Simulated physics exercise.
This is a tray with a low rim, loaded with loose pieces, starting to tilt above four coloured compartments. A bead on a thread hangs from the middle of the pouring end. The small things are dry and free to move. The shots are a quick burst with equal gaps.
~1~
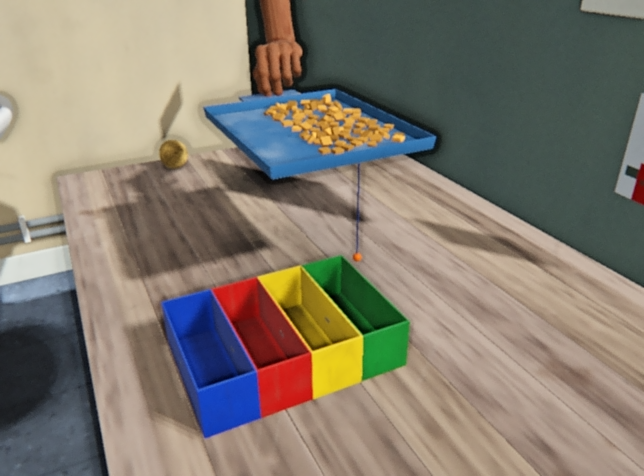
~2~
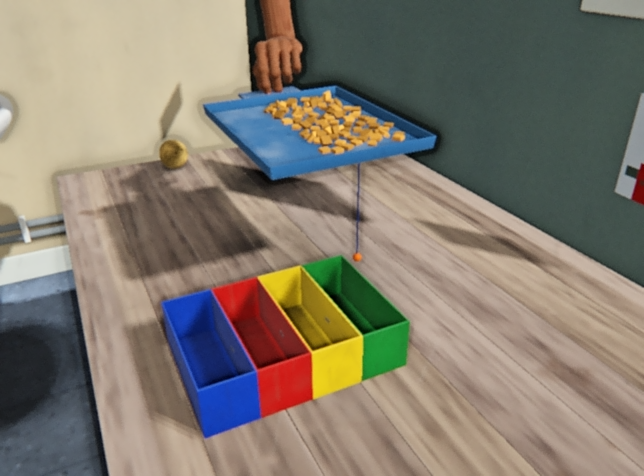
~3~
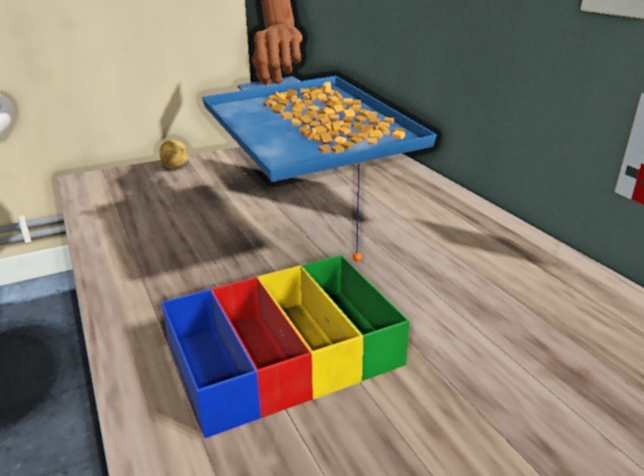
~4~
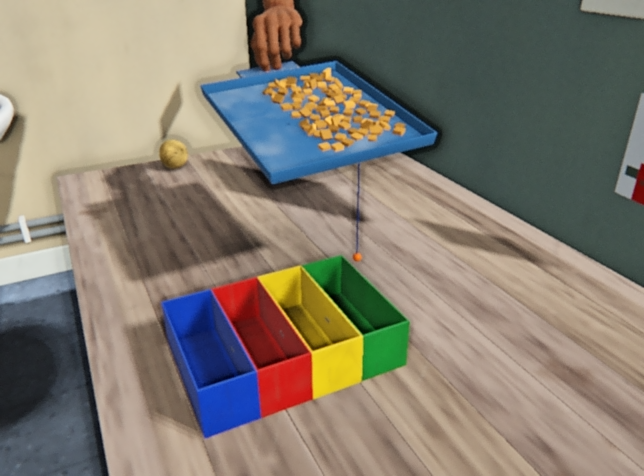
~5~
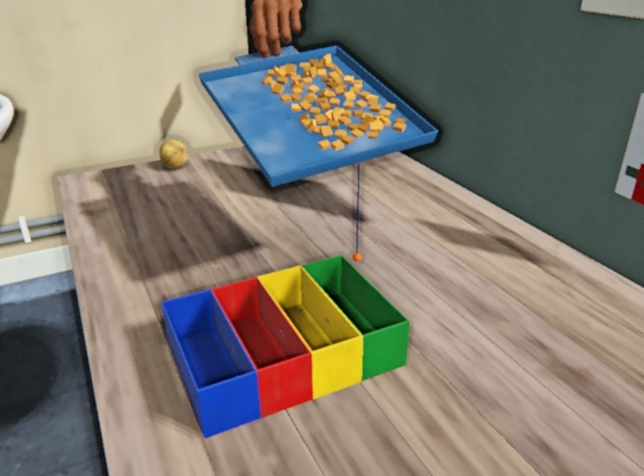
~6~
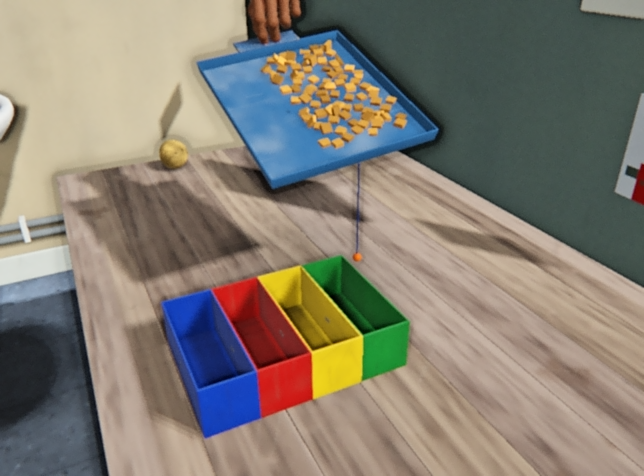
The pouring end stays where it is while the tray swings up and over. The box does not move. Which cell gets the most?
Most goes to the yellow cell.
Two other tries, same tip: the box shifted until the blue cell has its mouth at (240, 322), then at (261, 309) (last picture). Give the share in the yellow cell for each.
The first gives 50 %, the second 30 %.
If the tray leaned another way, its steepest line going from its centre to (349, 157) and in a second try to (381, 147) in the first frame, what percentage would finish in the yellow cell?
The first gives 10 %, the second 0 %.
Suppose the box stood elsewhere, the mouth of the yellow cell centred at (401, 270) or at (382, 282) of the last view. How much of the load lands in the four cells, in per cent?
About 90 and 100 per cent.
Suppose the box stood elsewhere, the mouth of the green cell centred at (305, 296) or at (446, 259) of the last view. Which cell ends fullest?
First green, then the blue one.
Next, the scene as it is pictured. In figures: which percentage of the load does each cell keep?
In per cent, blue cell 0, red cell 10, yellow cell 60 and green cell 20.
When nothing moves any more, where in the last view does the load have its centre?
Close to (312, 336).
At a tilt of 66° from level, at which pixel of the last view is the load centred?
At about (326, 149).
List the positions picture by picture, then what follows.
Corners of the pouring end at (272, 166) and (434, 136), level; middle of the load at (330, 121), cereal squares; bead on its thread at (357, 257); blue cell at (230, 400); red cell at (286, 381); yellow cell at (337, 363); green cell at (385, 347), in the first frame.
Corners of the pouring end at (272, 167) and (434, 136), level; middle of the load at (330, 119), in the second frame.
Corners of the pouring end at (272, 169) and (434, 135), tipped barely, lowest at the left corner; middle of the load at (330, 113), in the third frame.
Corners of the pouring end at (272, 172) and (435, 133), tipped a little, lowest at the left corner; middle of the load at (330, 104), in the fourth frame.
Corners of the pouring end at (272, 175) and (435, 131), tipped a little, lowest at the left corner; middle of the load at (323, 94), in the fifth frame.
Corners of the pouring end at (272, 178) and (436, 129), tipped clearly, lowest at the left corner; middle of the load at (324, 86); blue cell at (230, 400); red cell at (286, 381); yellow cell at (337, 363); green cell at (385, 347), in the sixth frame.
Soon, tray tipped steeply; nearly all on the tray; a stray few falling or outside the box.
A while on, tray tipped past a quarter turn; a small part on the tray; about a third in the yellow cell; a small part in the red cell; a small part in the green cell; about a third falling or outside the box.
Towards the end, tray tipped past a quarter turn; about two thirds in the yellow cell; about a quarter in the green cell; a small part in the red cell; a small part falling or outside the box.
Finally, tray tipped past a quarter turn; about two thirds in the yellow cell; about a quarter in the green cell; a small part in the red cell; none in the blue cell; a small part outside the box.
